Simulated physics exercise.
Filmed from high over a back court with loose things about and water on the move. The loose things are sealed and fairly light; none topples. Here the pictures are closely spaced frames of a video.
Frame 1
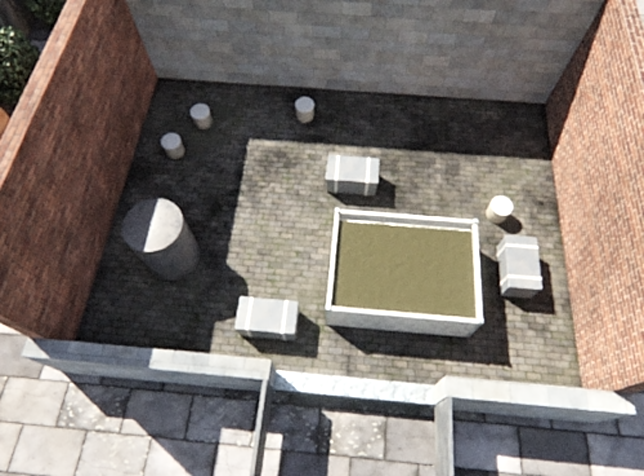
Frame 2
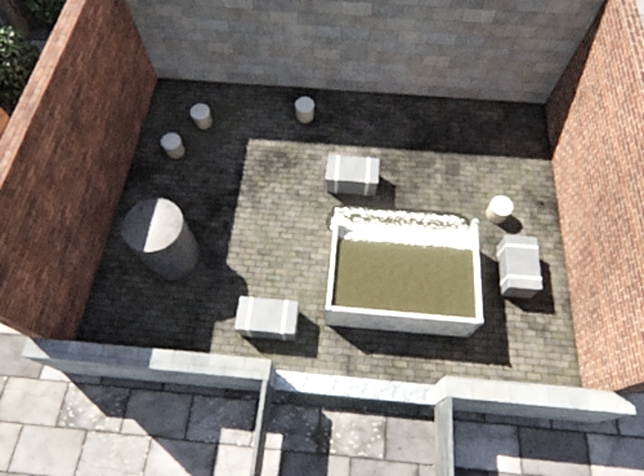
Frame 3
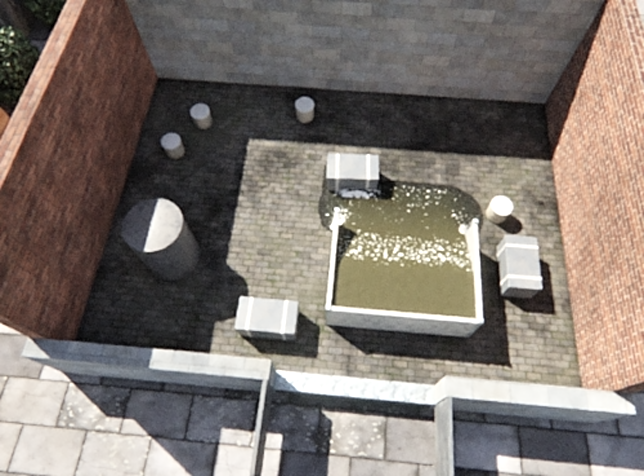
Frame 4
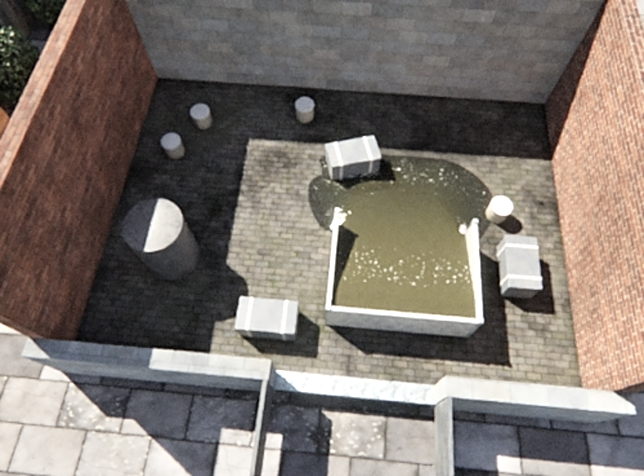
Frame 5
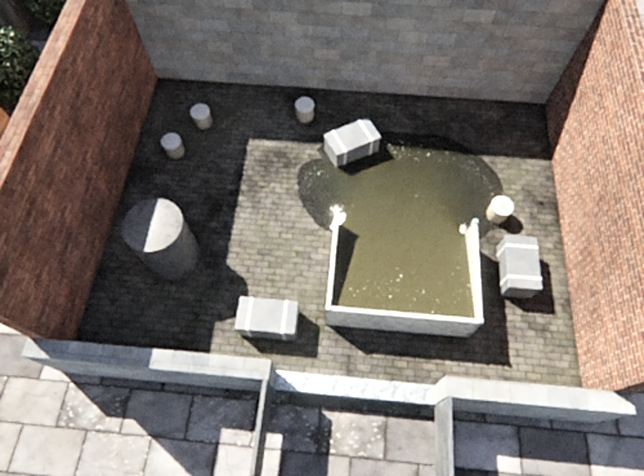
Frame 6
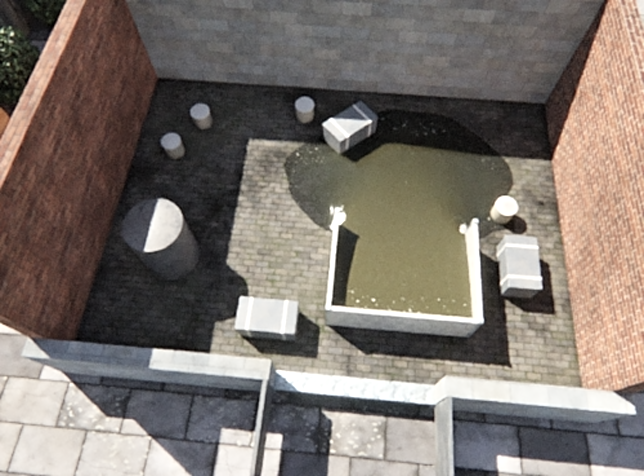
In a walled court, a tank's back wall gives way and murky water pushes a trunk backward.
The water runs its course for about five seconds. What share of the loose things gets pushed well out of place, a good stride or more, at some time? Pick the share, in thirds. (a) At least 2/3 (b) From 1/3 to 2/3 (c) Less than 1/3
(a) At least 2/3.
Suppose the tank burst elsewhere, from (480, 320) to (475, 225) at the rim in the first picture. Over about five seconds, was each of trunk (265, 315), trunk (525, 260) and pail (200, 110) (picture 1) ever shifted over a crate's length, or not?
Taking them one at a time, the first gets shoved clear, the second gets shoved clear and the third not displaced that far.
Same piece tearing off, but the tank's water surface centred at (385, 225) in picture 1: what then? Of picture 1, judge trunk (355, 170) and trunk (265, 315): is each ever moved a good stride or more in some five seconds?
Travelled that far, fell short.
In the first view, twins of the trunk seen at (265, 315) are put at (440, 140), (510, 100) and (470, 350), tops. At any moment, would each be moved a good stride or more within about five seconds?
Shoved clear, shoved clear, stays put.
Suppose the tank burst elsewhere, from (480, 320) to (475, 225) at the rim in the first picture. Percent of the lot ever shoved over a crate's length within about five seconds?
Roughly 60 percent.
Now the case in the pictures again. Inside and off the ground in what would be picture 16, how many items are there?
It works out to 2.
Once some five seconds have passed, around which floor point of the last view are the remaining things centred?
Their average sits at about pixel (252, 267).
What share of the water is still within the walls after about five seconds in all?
Estimate: Near 100 in a hundred.
A moment on, 1 of 7 are well off their spots; 0 afloat.
Next, 2 of 7 are well off their spots; 2 afloat.
Later, 3 of 7 are well off their spots; 4 afloat.
In the end, 6 of 7 are well off their spots, and 6 have been at some point; 6 afloat.
